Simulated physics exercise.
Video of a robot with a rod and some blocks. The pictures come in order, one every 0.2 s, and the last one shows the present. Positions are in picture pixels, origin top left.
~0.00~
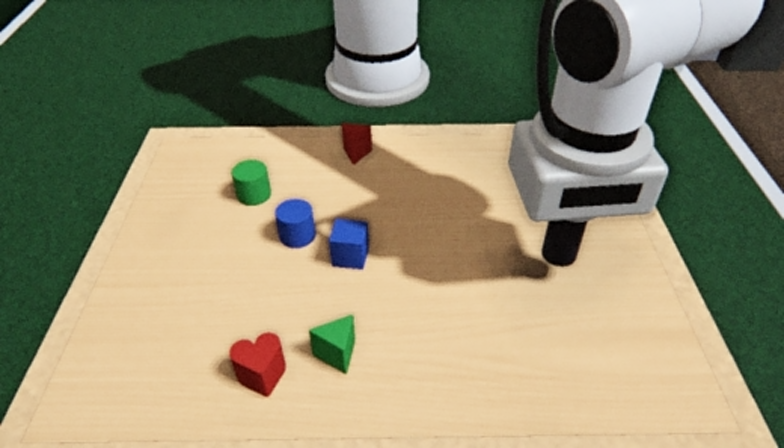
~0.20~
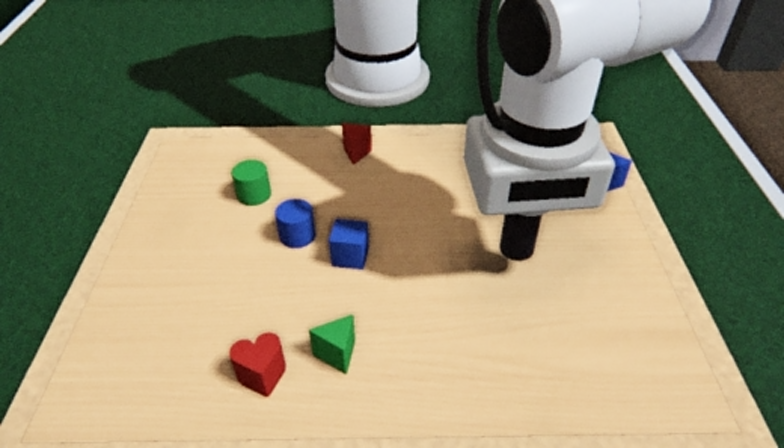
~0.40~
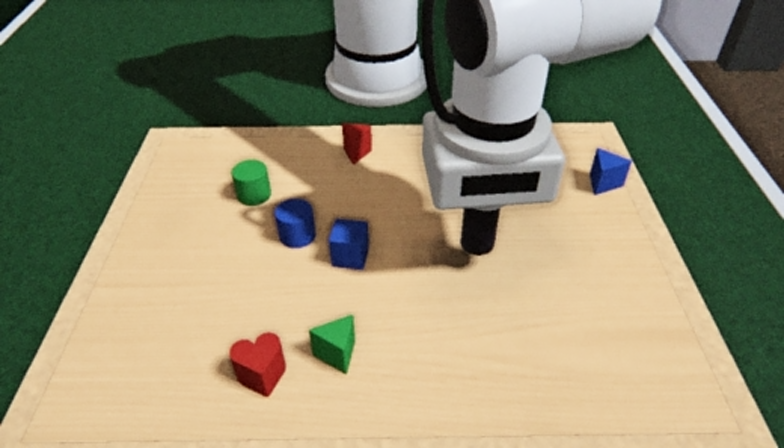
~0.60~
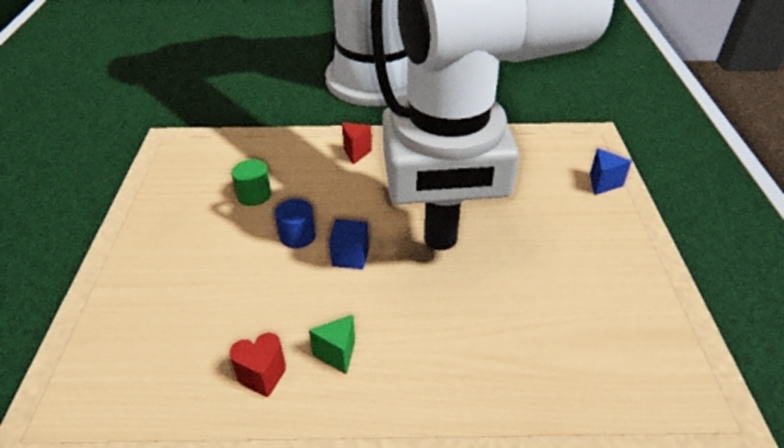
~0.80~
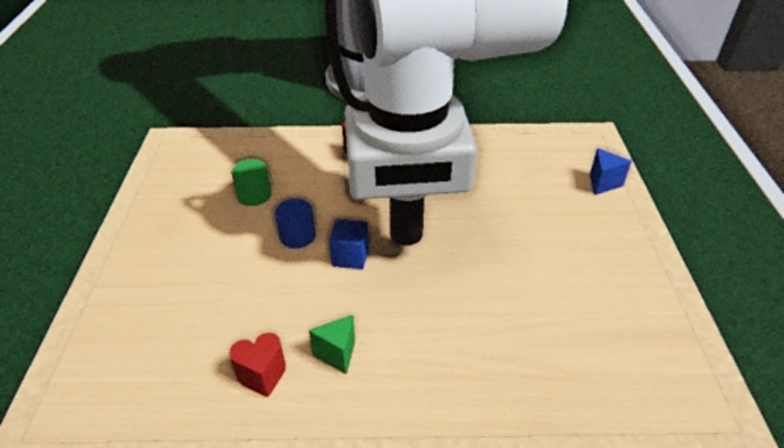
On a light wooden board, a white robot arm moved its black rod steadily leftward to just beside the blue cube, uncovering a blue triangular block at the right, while the colored blocks stayed still.
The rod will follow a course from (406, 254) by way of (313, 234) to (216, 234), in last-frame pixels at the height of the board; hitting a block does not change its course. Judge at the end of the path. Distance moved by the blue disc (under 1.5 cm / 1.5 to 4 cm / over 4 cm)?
It will move more than 4 cm.
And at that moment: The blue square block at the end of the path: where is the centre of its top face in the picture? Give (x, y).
Most likely (316, 232).
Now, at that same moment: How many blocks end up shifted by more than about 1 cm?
Count: Two.
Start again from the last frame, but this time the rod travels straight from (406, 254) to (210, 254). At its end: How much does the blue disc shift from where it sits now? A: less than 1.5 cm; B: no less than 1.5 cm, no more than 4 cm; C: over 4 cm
My answer is option B.
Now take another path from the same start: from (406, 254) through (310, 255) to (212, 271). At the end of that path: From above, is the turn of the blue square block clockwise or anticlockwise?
The answer is counter-clockwise.
What follows on the original path. One third of the way, rod at (342, 219); blue square block at (322, 232), turned 75° anticlockwise.
Two thirds of the way, rod at (277, 213); blue disc at (240, 210); blue square block at (316, 232), turned 95° anticlockwise.
At the end, rod at (210, 215); green disc not moved; blue disc at (172, 217); blue square block at (316, 232), turned 95° anticlockwise.
